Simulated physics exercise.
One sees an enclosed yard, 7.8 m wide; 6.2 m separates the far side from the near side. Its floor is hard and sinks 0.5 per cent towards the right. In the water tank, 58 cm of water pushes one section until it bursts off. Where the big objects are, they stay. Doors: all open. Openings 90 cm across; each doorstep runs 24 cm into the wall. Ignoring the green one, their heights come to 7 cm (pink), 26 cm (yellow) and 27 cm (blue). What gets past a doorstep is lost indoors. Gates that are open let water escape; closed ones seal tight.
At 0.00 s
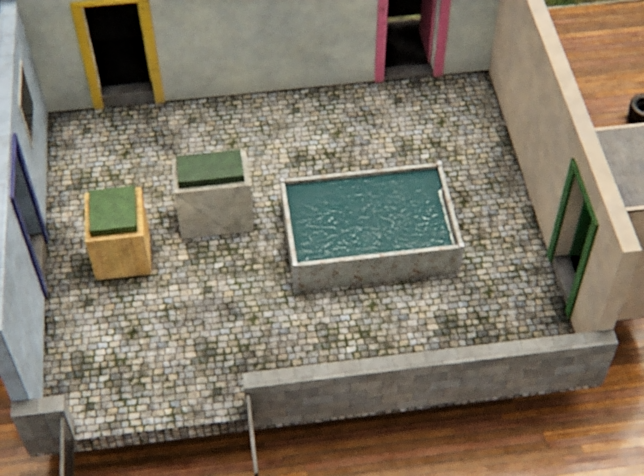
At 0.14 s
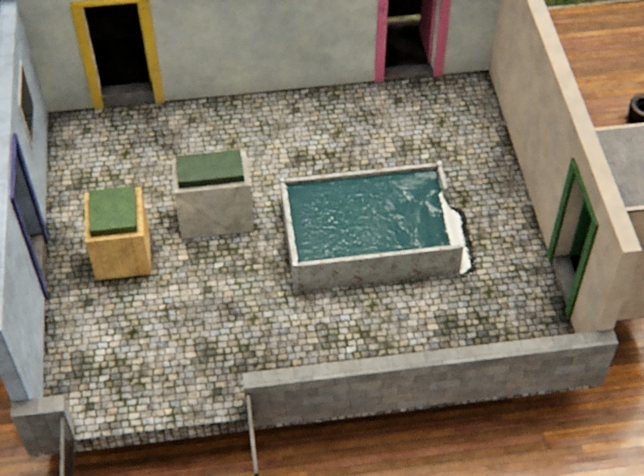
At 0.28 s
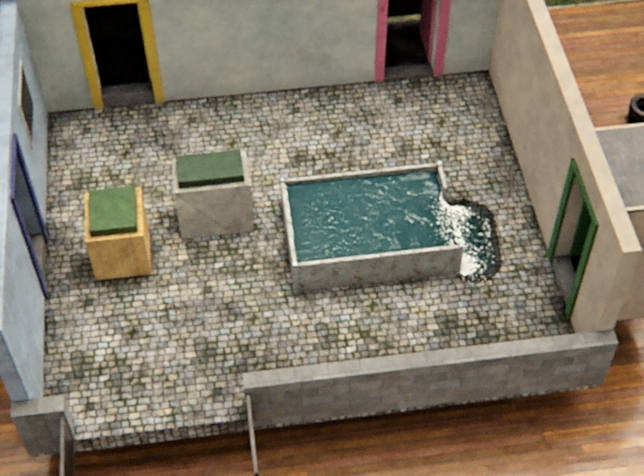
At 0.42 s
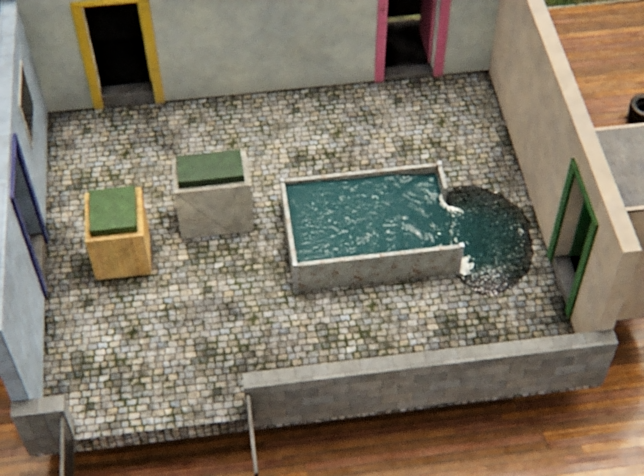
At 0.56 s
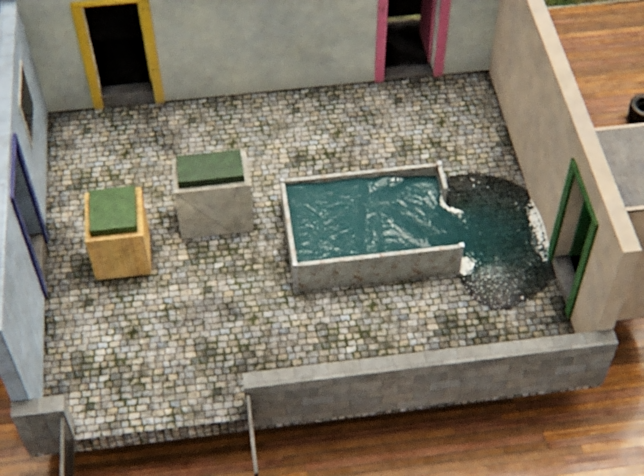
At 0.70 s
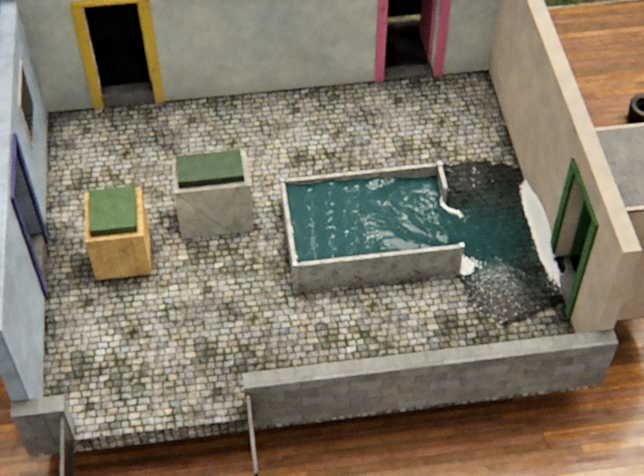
Water bursting through the right end of a rectangular tank, spreading across a cobbled yard and reaching the green-framed doorway.
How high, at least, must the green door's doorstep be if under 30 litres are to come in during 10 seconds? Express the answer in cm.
I would say about 22 cm.
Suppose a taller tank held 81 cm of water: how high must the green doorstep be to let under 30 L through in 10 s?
Step height: Approx. 33 cm.
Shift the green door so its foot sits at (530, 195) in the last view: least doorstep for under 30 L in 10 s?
Minimum: Close to 25 cm.
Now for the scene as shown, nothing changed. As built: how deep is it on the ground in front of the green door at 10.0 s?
Depth: Near 8.5 cm.
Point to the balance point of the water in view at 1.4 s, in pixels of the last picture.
Around (416, 239).
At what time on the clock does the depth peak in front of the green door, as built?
At roughly 1.8 s.
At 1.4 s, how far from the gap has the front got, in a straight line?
Around 3.0 m out.
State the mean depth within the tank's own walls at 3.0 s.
Some 25 cm.
After 1.4 s water covers 10 % of the floor, deepest (40 cm) near (530, 239); 27 cm at the green door, 7 litres in over its 17 cm doorstep.
After 3.0 s water covers 30 % of the floor, deepest (34 cm) near (582, 363); 23 cm at the green door, 64 litres in over its 17 cm doorstep.
After 10.0 s water covers 100 % of the floor, deepest (9 cm) near (582, 363); 9 cm at the green door, 75 litres in over its 17 cm doorstep.
At the green door as built, the water arrived by 0.7 s and peaked near 28 cm at 1.8 s.
With a doorstep of 20 cm, 46 litres would have come in within the 10 s; with 27 cm, 9 litres. So under 30 litres takes about 22 cm.
